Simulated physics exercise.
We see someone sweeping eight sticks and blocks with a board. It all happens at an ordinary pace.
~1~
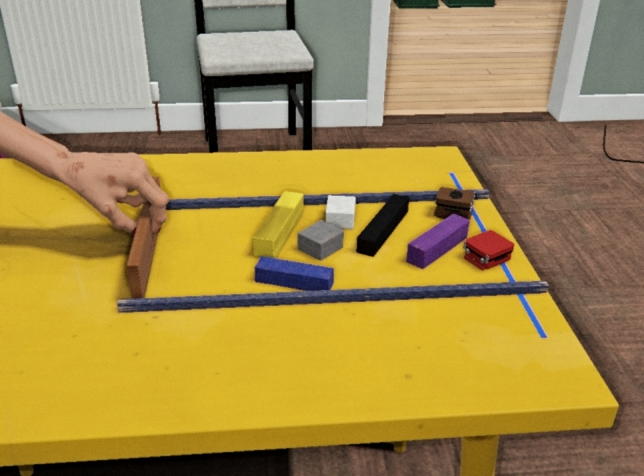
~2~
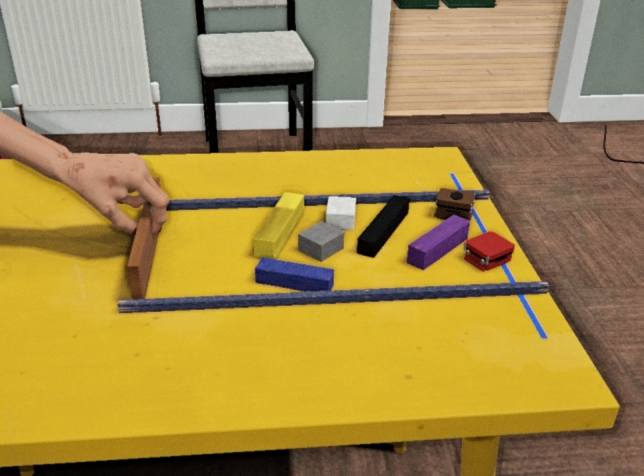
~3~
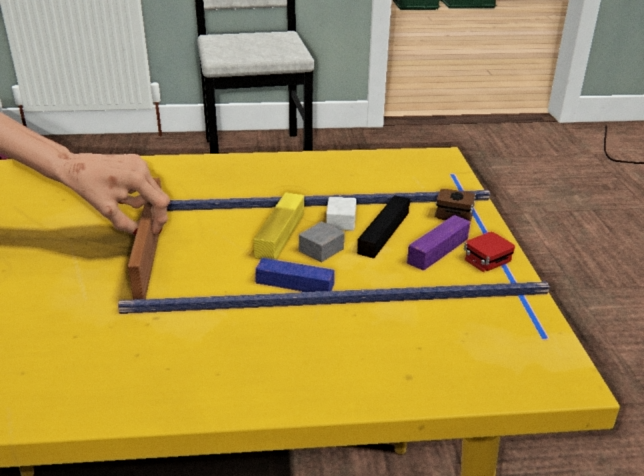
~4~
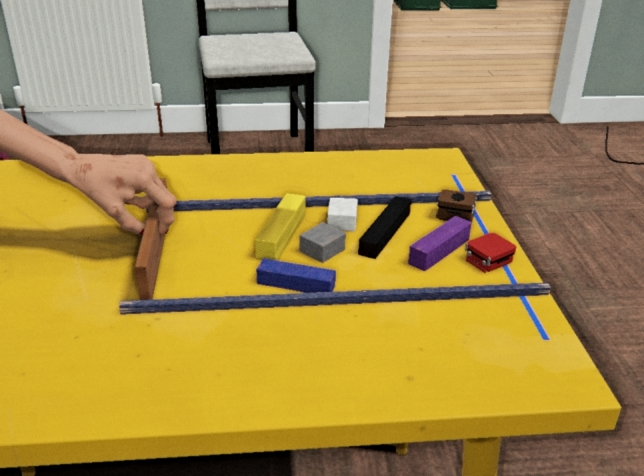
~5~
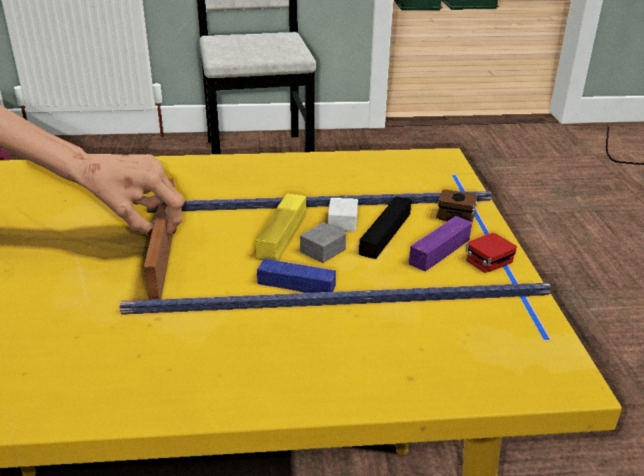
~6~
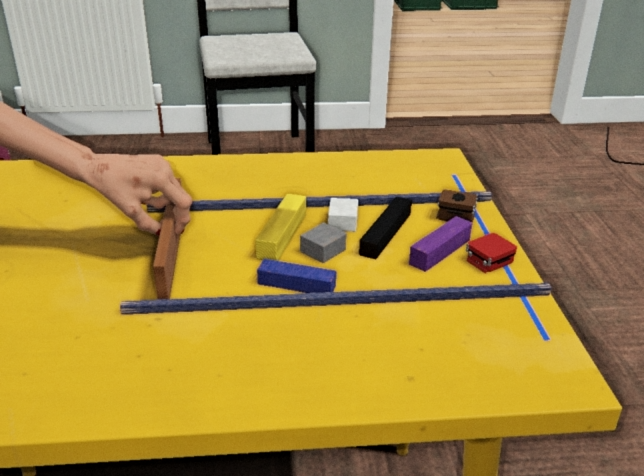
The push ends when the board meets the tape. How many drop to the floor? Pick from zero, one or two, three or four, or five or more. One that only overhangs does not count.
As it turns out, the number that fall off is five or more.
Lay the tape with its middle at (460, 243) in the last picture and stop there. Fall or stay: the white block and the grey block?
The white block survives, the grey block does not fall.
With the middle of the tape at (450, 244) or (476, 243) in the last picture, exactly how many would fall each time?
Try by try, 3 and 4.
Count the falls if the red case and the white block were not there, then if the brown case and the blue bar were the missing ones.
Fallen: 5, and 5 in the other try.
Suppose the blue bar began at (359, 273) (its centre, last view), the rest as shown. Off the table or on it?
From there it tumbles off.
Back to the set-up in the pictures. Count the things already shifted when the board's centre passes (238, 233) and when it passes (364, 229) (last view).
0 and 6.
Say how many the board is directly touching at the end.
That makes 1.
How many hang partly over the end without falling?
0 of them.
A little later, none off yet; red case at rest near (491, 254); brown case at rest near (457, 208); purple bar at rest near (441, 243).
Next, none off yet; red case shifted a little near (513, 255); brown case moving near (466, 206); purple bar shifted a little near (476, 248).
When it is over, the number that fall off is five or more; down, blue bar, grey block, white block, black stick, purple bar, brown case and red case.
